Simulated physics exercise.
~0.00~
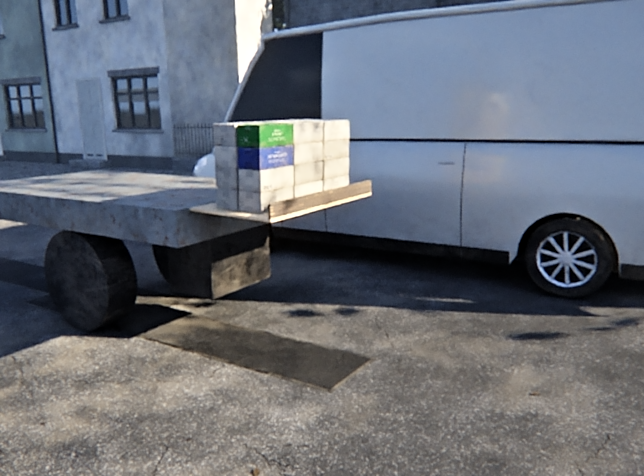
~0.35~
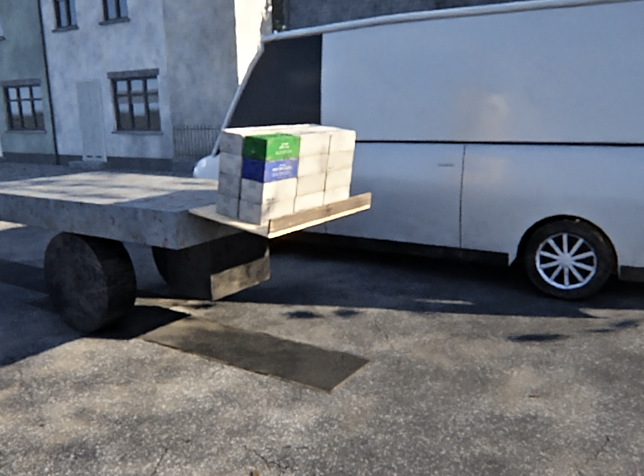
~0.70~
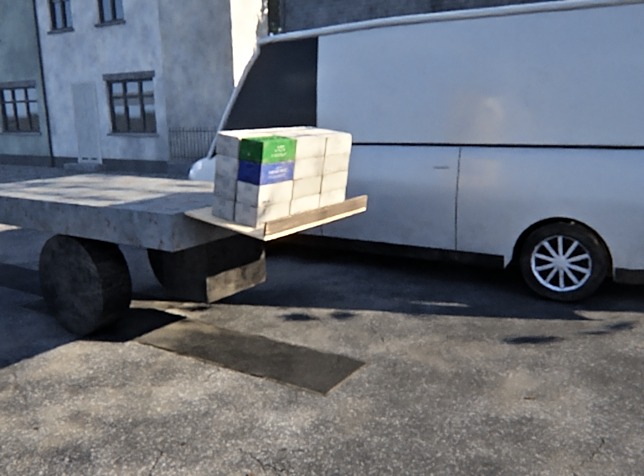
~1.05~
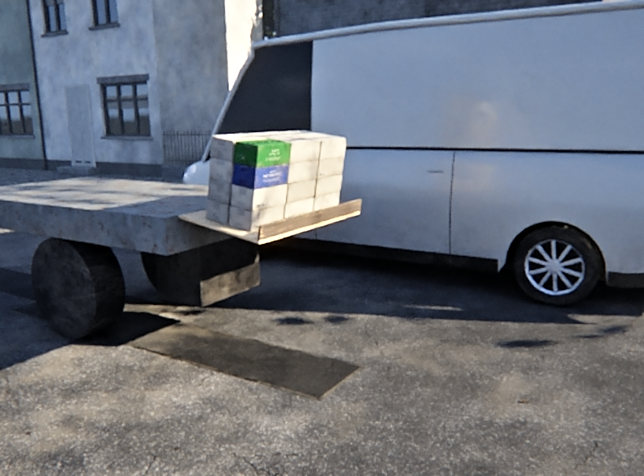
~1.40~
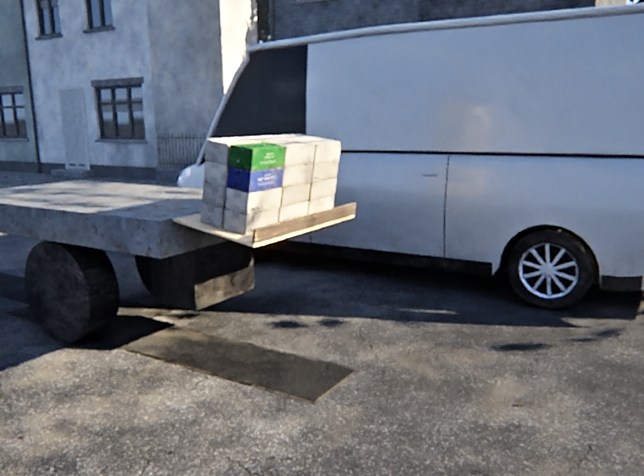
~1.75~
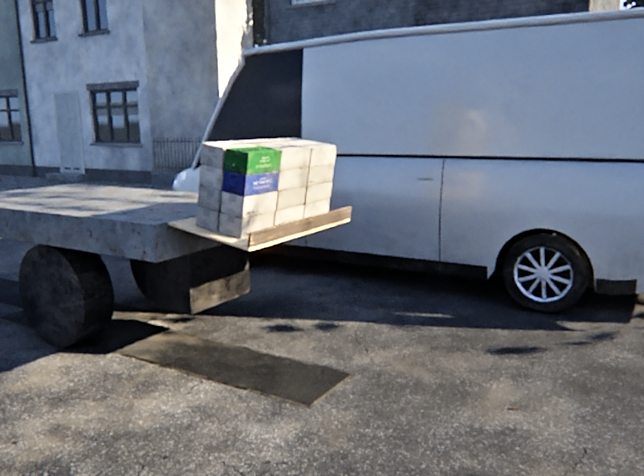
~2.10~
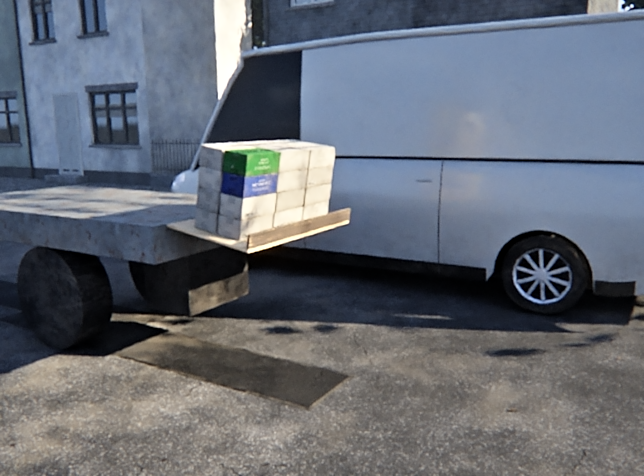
A hinged wooden flap at the back of a grey flat-bed dips slightly, carrying a neat block of pale boxes, seen from a few steps away across a sunlit road. On the block's near left corner, one box bears a green label and the one beneath it a blue label. A white van stands behind to the right, with grey buildings at the left. As the flap tilts, the stack leans a little with it, then the flap stops. The view pans gently right, and the boxes stay together, with none off the flap at the end.
